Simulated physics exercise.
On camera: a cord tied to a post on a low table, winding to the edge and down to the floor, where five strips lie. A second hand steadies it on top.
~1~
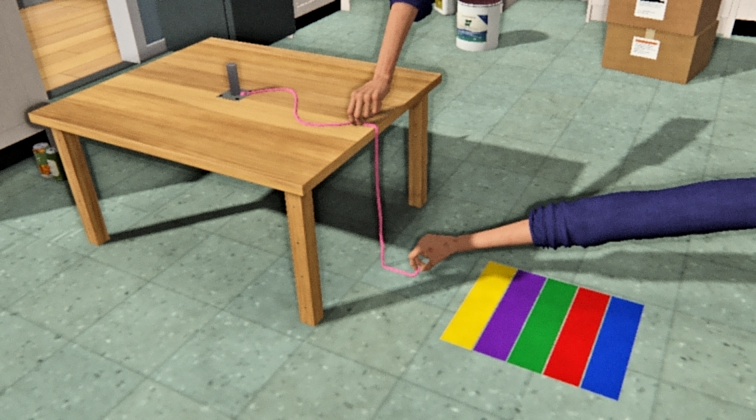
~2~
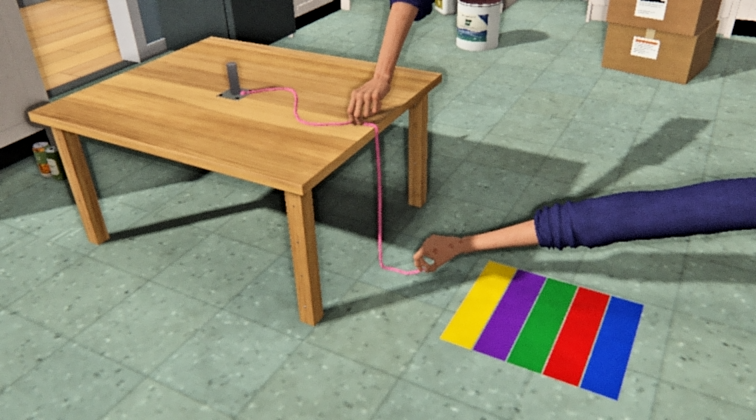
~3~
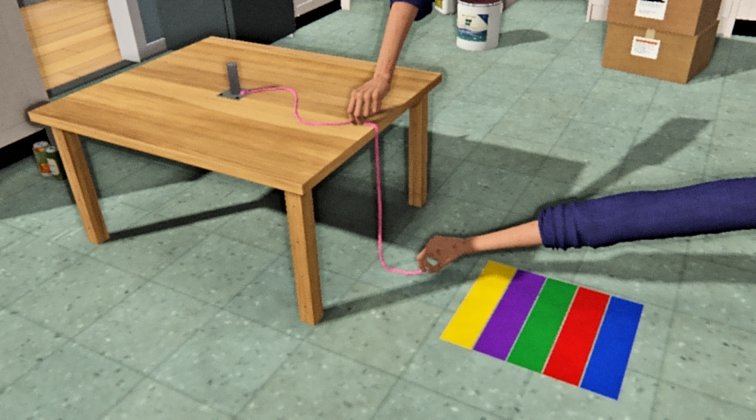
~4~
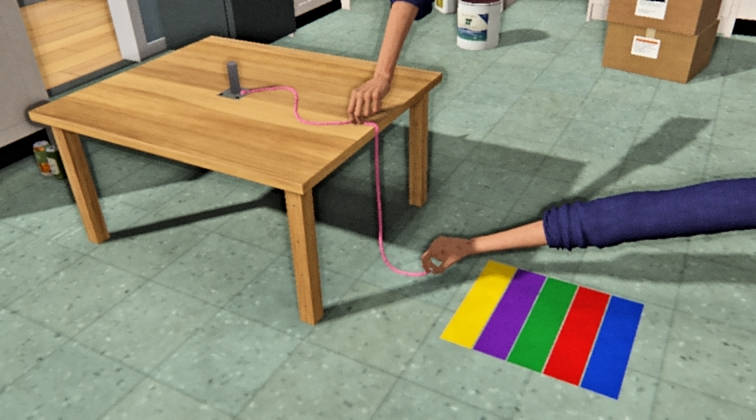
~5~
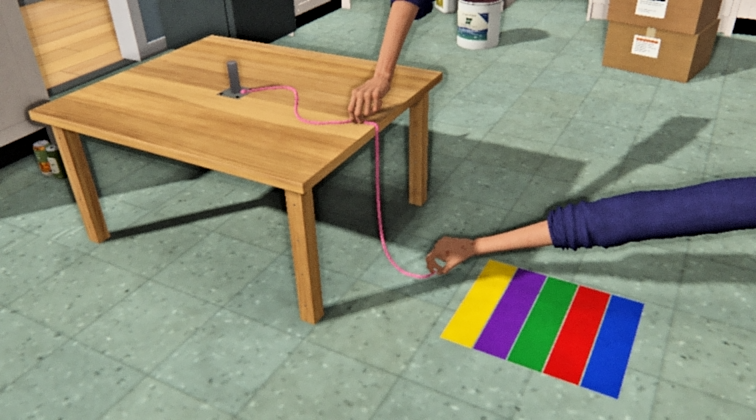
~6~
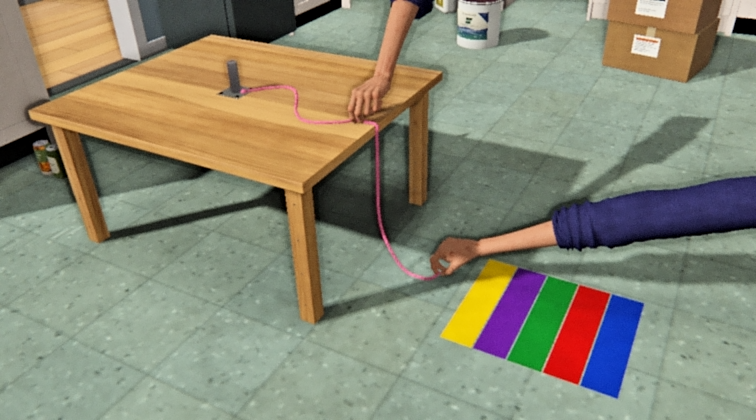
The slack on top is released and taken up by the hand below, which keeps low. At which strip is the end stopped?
The end stops over the red strip.
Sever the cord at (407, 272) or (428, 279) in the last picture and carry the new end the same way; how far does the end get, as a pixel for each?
The places are (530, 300) and (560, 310).
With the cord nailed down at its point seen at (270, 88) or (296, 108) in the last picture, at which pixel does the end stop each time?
The places are (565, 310) and (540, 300).
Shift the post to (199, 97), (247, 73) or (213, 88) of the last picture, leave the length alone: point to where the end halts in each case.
Near (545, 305), (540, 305) and (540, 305).
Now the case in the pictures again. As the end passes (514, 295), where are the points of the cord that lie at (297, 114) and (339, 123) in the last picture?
About (339, 115), and the other about (380, 137).
Early on, end near (514, 295); over purple.
Midway, end near (557, 308); over green.
At the end of the slack, end near (583, 316); over red. It gets as far as the red strip.
